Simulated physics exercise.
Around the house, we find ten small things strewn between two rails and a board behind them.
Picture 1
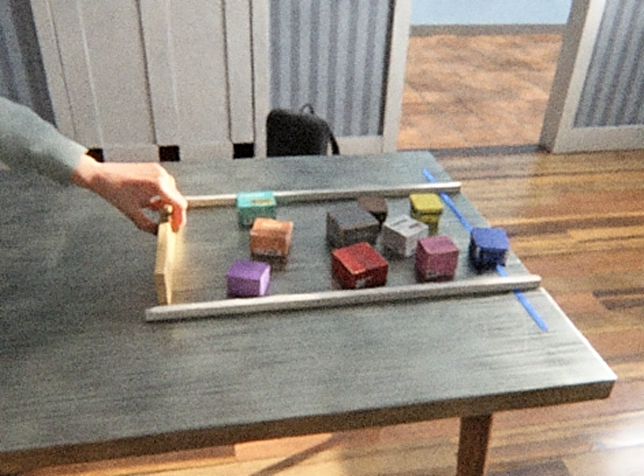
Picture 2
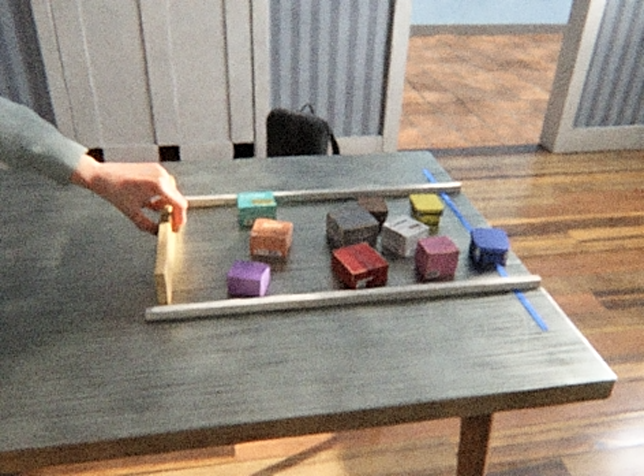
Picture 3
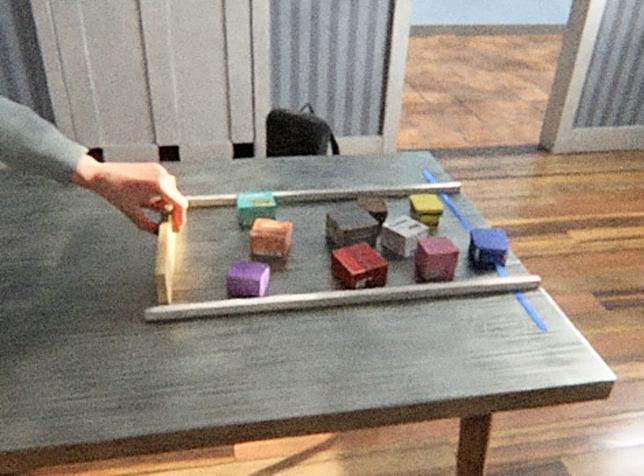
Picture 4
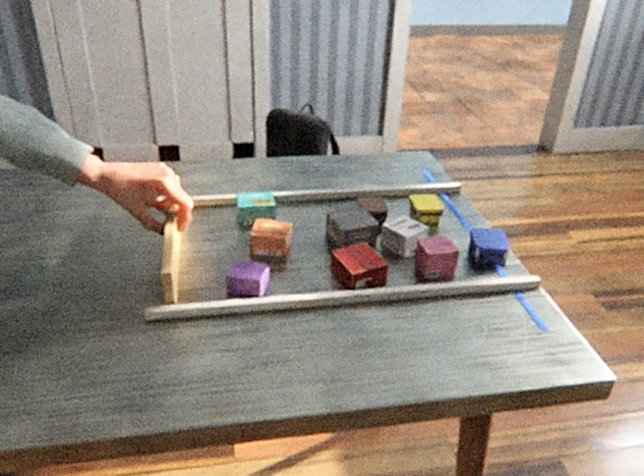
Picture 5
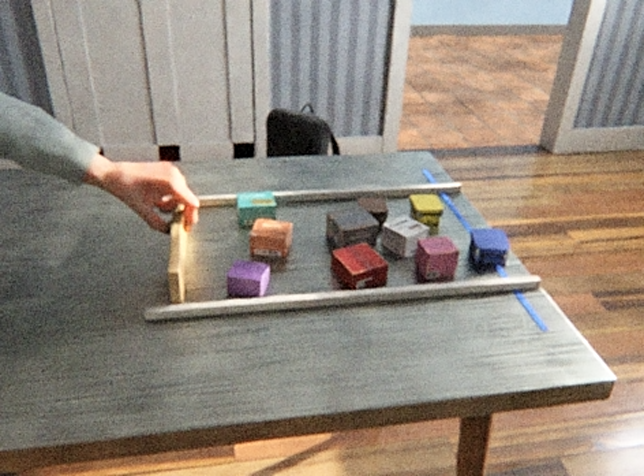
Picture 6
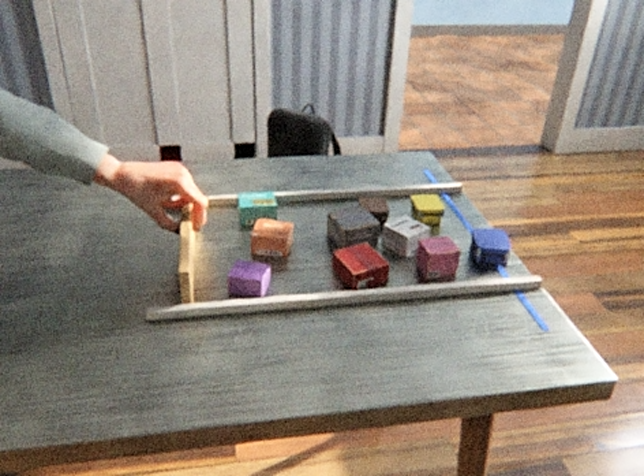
On a table indoors, a hand slides a board slightly right behind scattered colourful blocks.
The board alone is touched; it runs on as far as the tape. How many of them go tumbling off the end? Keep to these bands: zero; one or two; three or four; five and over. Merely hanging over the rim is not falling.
After the sweep, the pieces gone from the top come to five or more, as it turns out.
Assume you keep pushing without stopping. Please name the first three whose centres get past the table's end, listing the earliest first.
The blue case goes first, followed by the white box and then the pink box.
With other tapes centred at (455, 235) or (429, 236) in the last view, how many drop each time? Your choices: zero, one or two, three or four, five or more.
Taking the two places in turn, it's five or more; either three or four.
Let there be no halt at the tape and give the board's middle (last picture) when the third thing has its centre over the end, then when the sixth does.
The first puts it near (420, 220), the next near (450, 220).
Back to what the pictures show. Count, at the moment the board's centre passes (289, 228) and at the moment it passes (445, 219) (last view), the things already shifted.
Counts: 3 / 10.
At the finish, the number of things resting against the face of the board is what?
3 of them.
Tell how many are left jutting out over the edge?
3 in all.
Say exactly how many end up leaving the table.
7 in total.
Soon after, none off yet; blue case at rest near (490, 247); yellow case at rest near (427, 210); pink box at rest near (438, 257).
Then, none off yet; blue case at rest near (491, 248); yellow case at rest near (427, 210); pink box moved about its own width near (463, 256).
Further on, one off so far; blue case on the floor; yellow case tipped well over near (495, 211); pink box tipped well over near (544, 265).
At rest, the number that fall off is five or more; fallen, red box, grey box, brown case, white box, pink box, yellow case and blue case.
